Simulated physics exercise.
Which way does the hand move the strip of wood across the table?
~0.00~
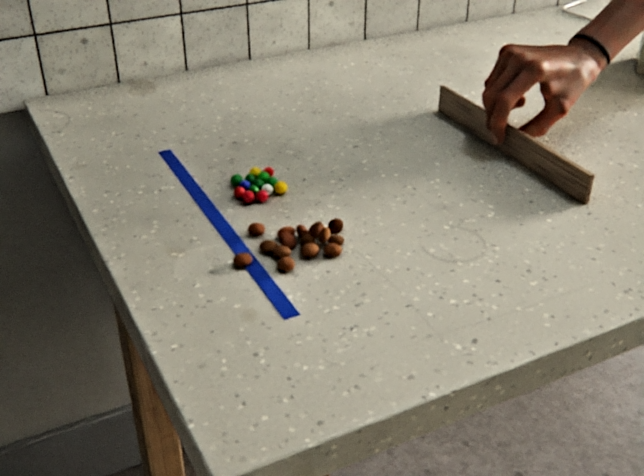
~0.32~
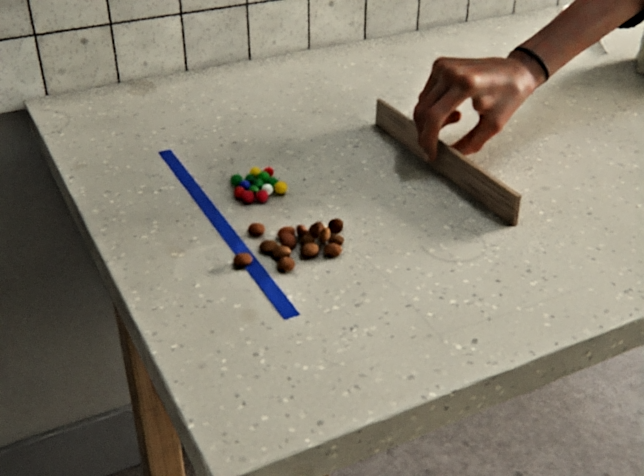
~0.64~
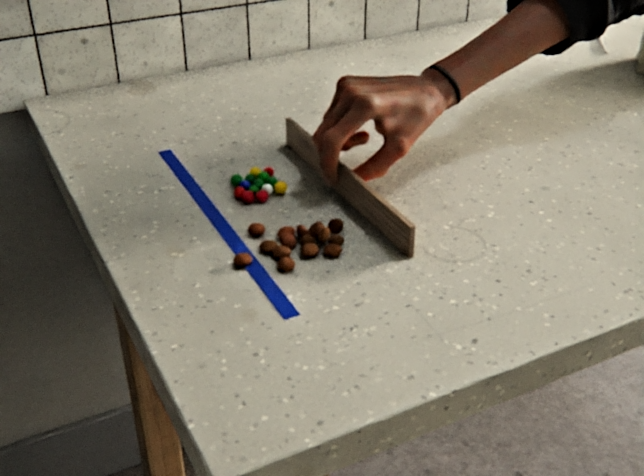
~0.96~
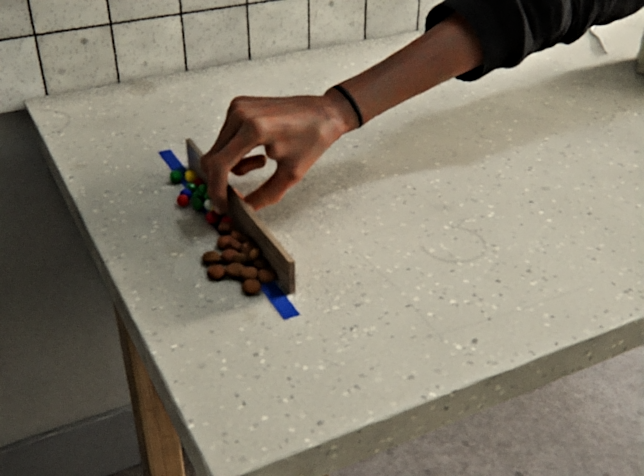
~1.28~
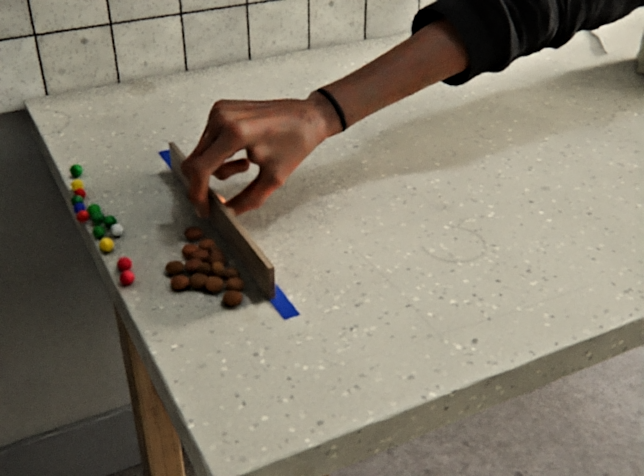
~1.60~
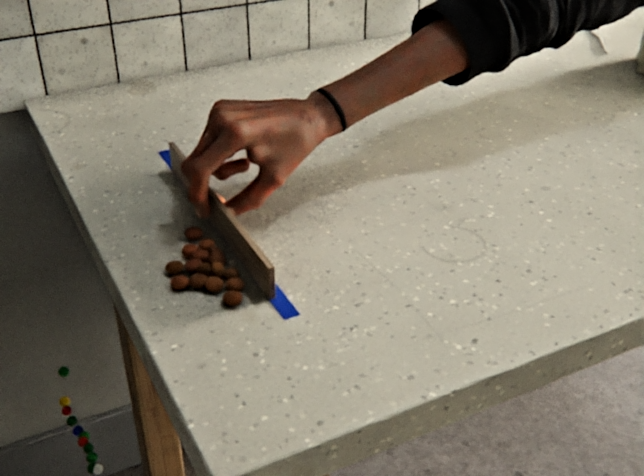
The hand moves the strip of wood to the left, until it stops at the blue tape.
A strip of wood, held upright by a hand, slides left across a speckled table toward a line of blue tape. Ahead of it lie a cluster of small colourful balls and, nearer the viewer, a batch of brown nut-like pieces. The strip reaches both groups and pushes them left, then stops at the tape. The colourful balls keep rolling to the table's left edge, while the brown pieces stay bunched beside the wood. Finally the balls have all gone over the edge, with several visible below, and the brown pieces remain on the table.
